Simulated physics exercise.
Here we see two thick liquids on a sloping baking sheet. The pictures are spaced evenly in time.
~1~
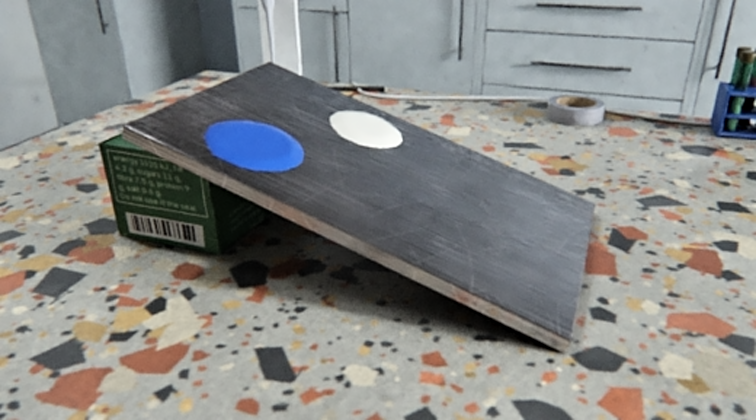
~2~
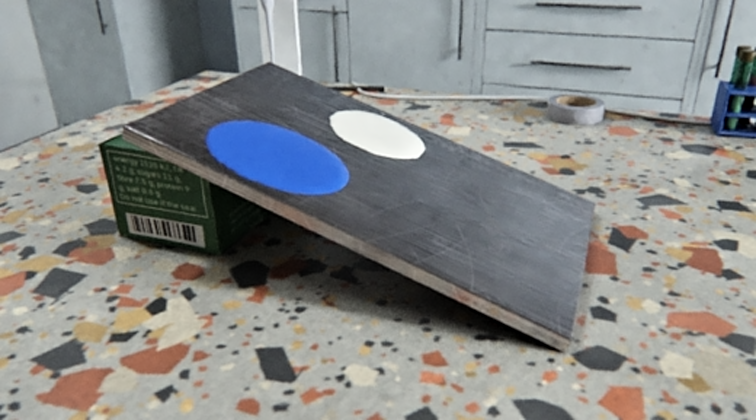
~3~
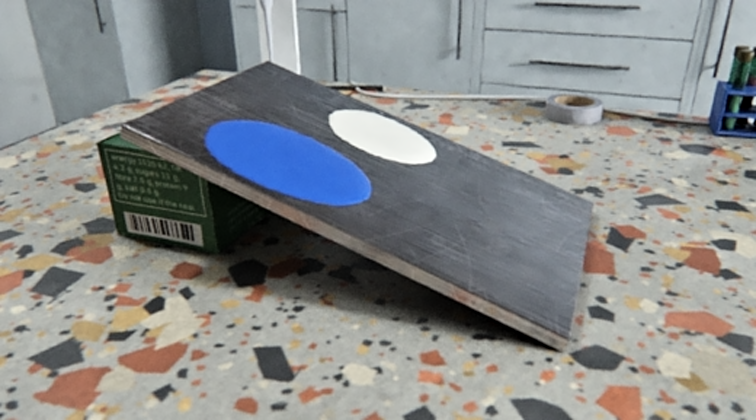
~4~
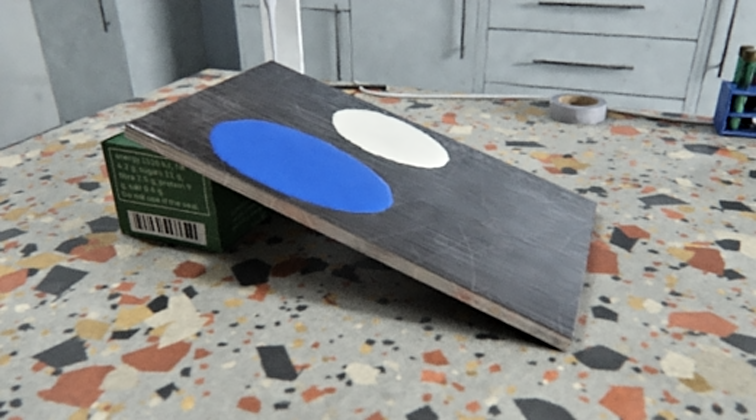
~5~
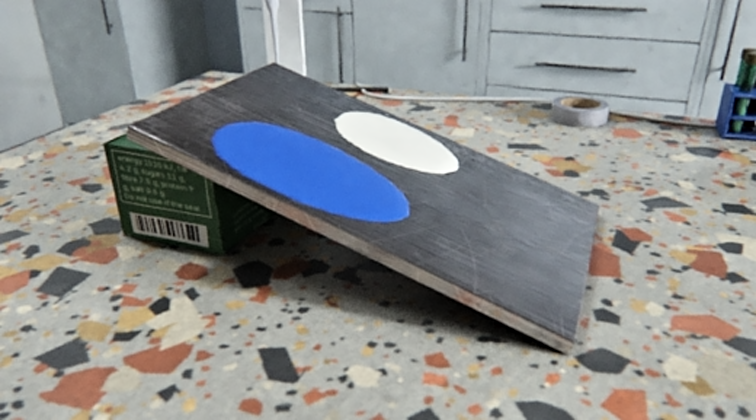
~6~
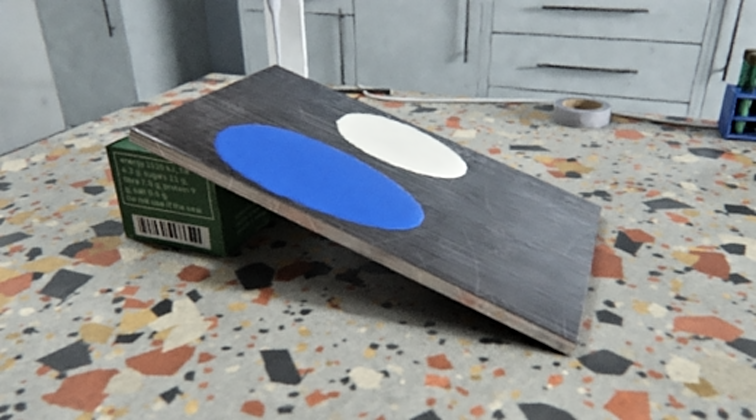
Blue and white puddles of thick liquid spreading slowly down a tilted dark metal sheet propped on a green box.
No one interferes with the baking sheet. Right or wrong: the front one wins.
Right.
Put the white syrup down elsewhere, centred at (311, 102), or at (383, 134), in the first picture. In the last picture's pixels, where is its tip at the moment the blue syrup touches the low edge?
(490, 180); (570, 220).
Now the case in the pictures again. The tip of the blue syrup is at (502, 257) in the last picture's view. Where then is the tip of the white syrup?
Tip estimate: Near (503, 188) px.
Soon after, the blue syrup is three quarters of the way down; the white syrup is three quarters of the way down.
Later, the blue syrup is close to the edge; the white syrup is three quarters of the way down.
In the end, the blue syrup is at the low edge; the white syrup is close to the edge.
